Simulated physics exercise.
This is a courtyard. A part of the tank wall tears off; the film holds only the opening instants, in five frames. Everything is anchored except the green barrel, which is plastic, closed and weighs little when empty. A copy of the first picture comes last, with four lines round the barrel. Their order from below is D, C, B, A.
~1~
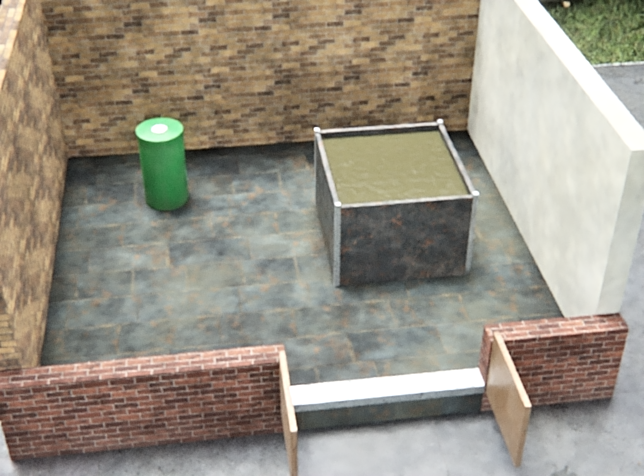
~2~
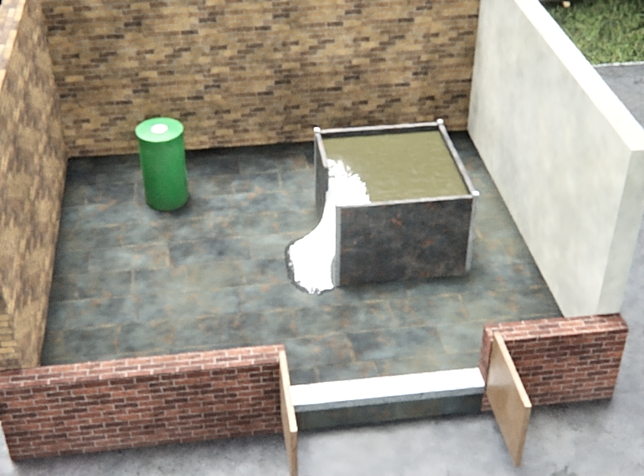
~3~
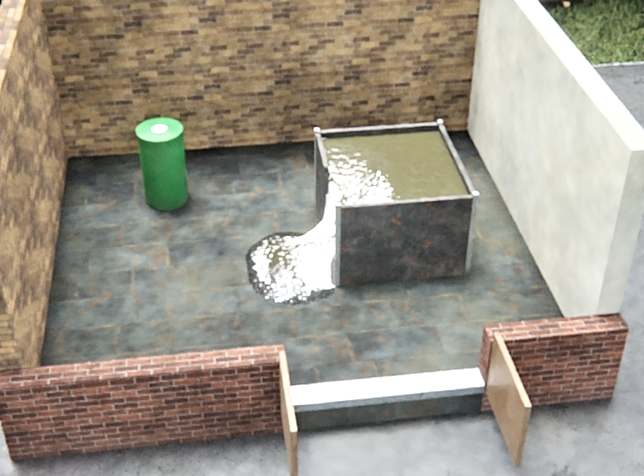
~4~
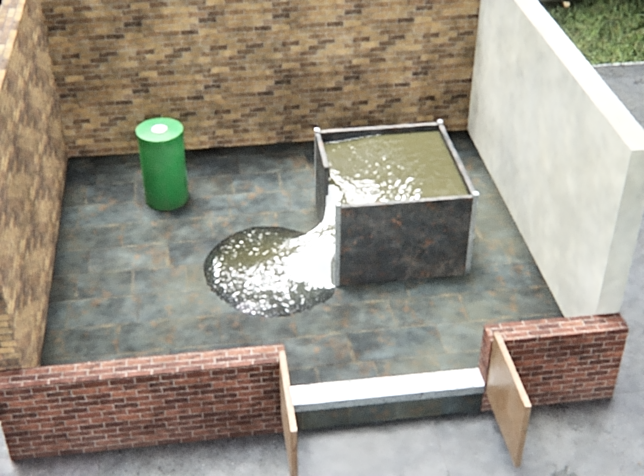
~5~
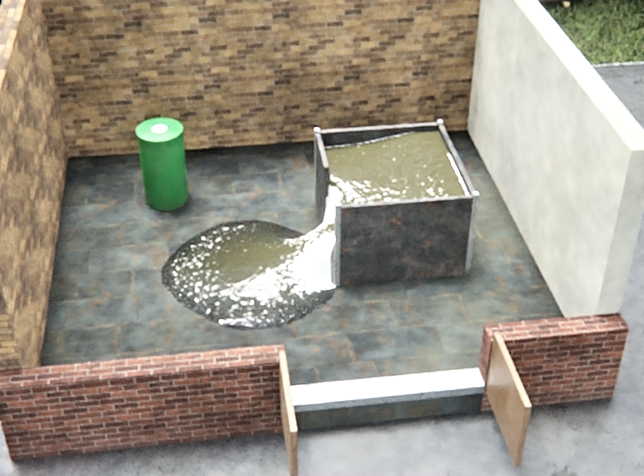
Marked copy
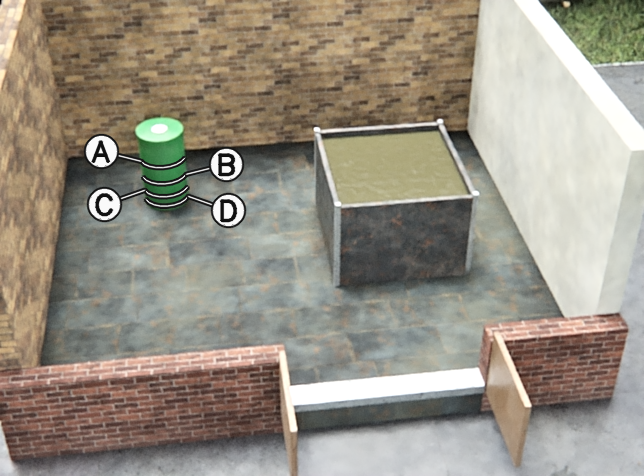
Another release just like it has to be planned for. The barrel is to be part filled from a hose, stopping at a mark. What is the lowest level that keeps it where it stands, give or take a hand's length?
It is C.
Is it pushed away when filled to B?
No, that is safe.
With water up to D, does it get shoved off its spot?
Yes, that goes wrong.
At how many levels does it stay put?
Three of them.
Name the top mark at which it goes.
That would be D.
On the marked copy, A at (163, 167); B at (164, 183); C at (166, 196); D at (167, 206); from the bottom up D, C, B, A.
With A, it does not move.
With B, it does not move.
With C, it does not move.
With D, it is pushed about 3 times its own width away.
